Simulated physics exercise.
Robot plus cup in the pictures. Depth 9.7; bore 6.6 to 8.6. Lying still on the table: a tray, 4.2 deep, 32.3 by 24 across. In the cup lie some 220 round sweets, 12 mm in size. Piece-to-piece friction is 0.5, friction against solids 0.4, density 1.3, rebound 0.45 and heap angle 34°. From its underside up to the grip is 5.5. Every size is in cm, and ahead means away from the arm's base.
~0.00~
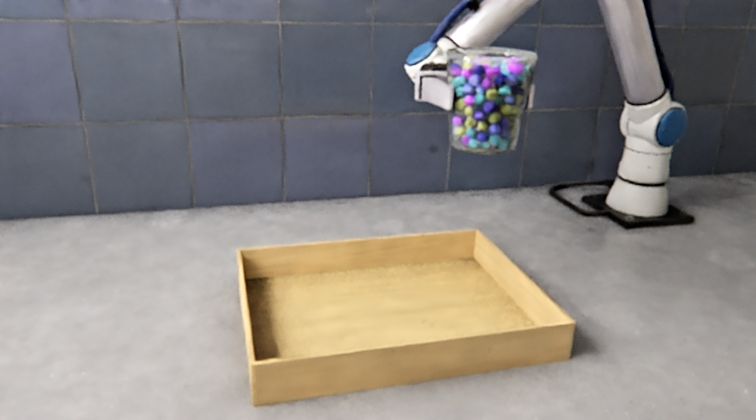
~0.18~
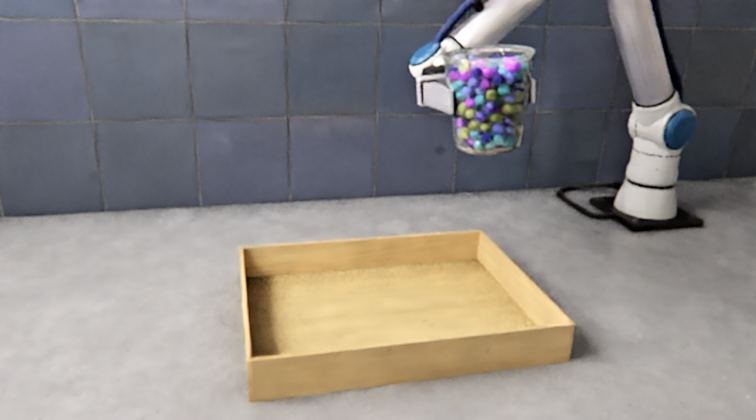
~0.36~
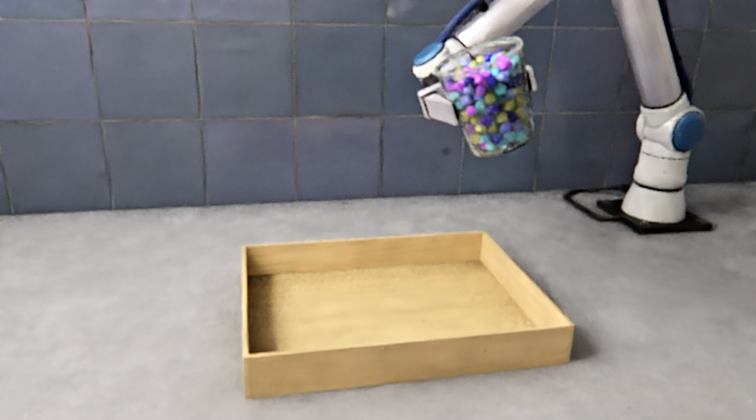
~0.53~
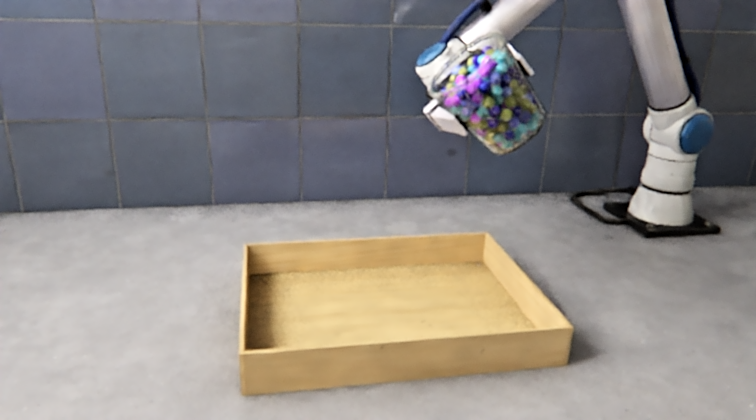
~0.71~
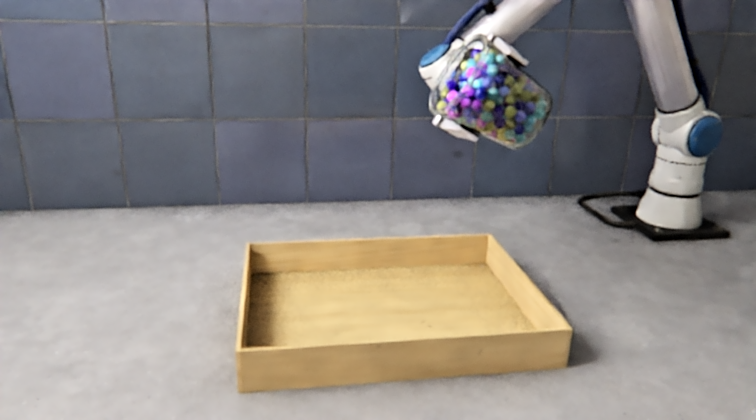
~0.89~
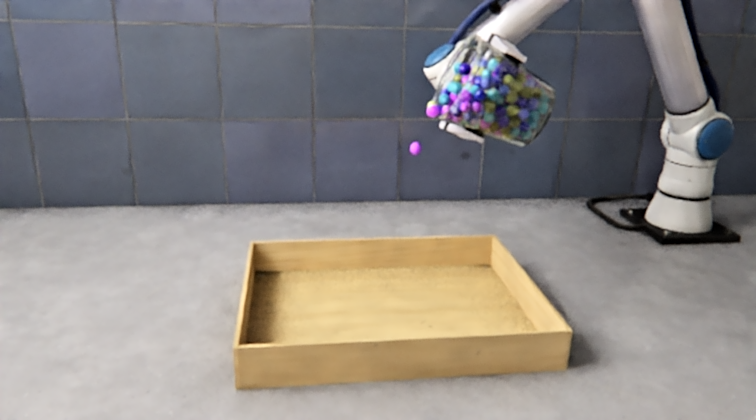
On a grey tabletop by blue tiles, a robot arm tilting a clear cup of colourful balls leftward, one pink ball dropping out.
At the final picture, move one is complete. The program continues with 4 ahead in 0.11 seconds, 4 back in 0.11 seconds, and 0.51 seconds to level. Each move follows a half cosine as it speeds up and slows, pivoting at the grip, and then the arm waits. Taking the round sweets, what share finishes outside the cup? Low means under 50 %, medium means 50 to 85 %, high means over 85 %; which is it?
It is low.
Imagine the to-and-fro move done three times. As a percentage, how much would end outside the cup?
Approx. 60 per cent.
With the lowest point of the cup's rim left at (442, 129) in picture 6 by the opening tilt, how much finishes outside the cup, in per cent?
My estimate is some 65 per cent.
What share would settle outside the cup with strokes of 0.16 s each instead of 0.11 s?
That gives about 20 percent.
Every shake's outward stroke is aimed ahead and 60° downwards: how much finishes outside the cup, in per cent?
10 %.
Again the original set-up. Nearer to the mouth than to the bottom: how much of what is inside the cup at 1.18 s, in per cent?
Some 45 percent is in that half.
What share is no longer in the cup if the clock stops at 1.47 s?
35 %.
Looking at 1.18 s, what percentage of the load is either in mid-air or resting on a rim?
Logged share: Close to 30 per cent.
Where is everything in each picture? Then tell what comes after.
In the first frame, cup middle at (487, 102), level; upper third of the load around (490, 73), from x 455 to 525, top at y 60; 222 in the cup.
In the second frame, cup middle at (488, 101), tilted 6° forward; upper third of the load around (492, 74), from x 455 to 520, top at y 60.
In the third frame, cup middle at (491, 101), tilted 23° forward; upper third of the load around (490, 76), from x 450 to 525, top at y 55.
In the fourth frame, cup middle at (493, 99), tilted 43° forward; upper third of the load around (490, 76), from x 445 to 535, top at y 50.
In the fifth frame, cup middle at (494, 98), tilted 60° forward; upper third of the load around (489, 79), from x 440 to 540, top at y 55.
In the sixth frame, cup middle at (496, 97), tilted 66° forward; upper third of the load around (492, 81), from x 415 to 545, top at y 60; 221 in the cup, 1 in flight or on a rim.
After 1.18 s, tilted 63° forward, highest piece 27 above the table; 144 in the cup, 11 in the tray, 67 in flight or on a rim.
After 1.47 s, tilted 12° forward, highest piece 30 above the table; 142 in the cup, 79 in the tray, 1 on the table or floor.
After 1.82 s, level, highest piece 29 above the table; 142 in the cup, 79 in the tray, 1 on the table or floor.
After 2.87 s, level, highest piece 29 above the table; 142 in the cup, 79 in the tray, 1 on the table or floor.
At rest, 142 in the cup, 79 in the tray, 1 on the table or floor. That is 36 % outside the cup.
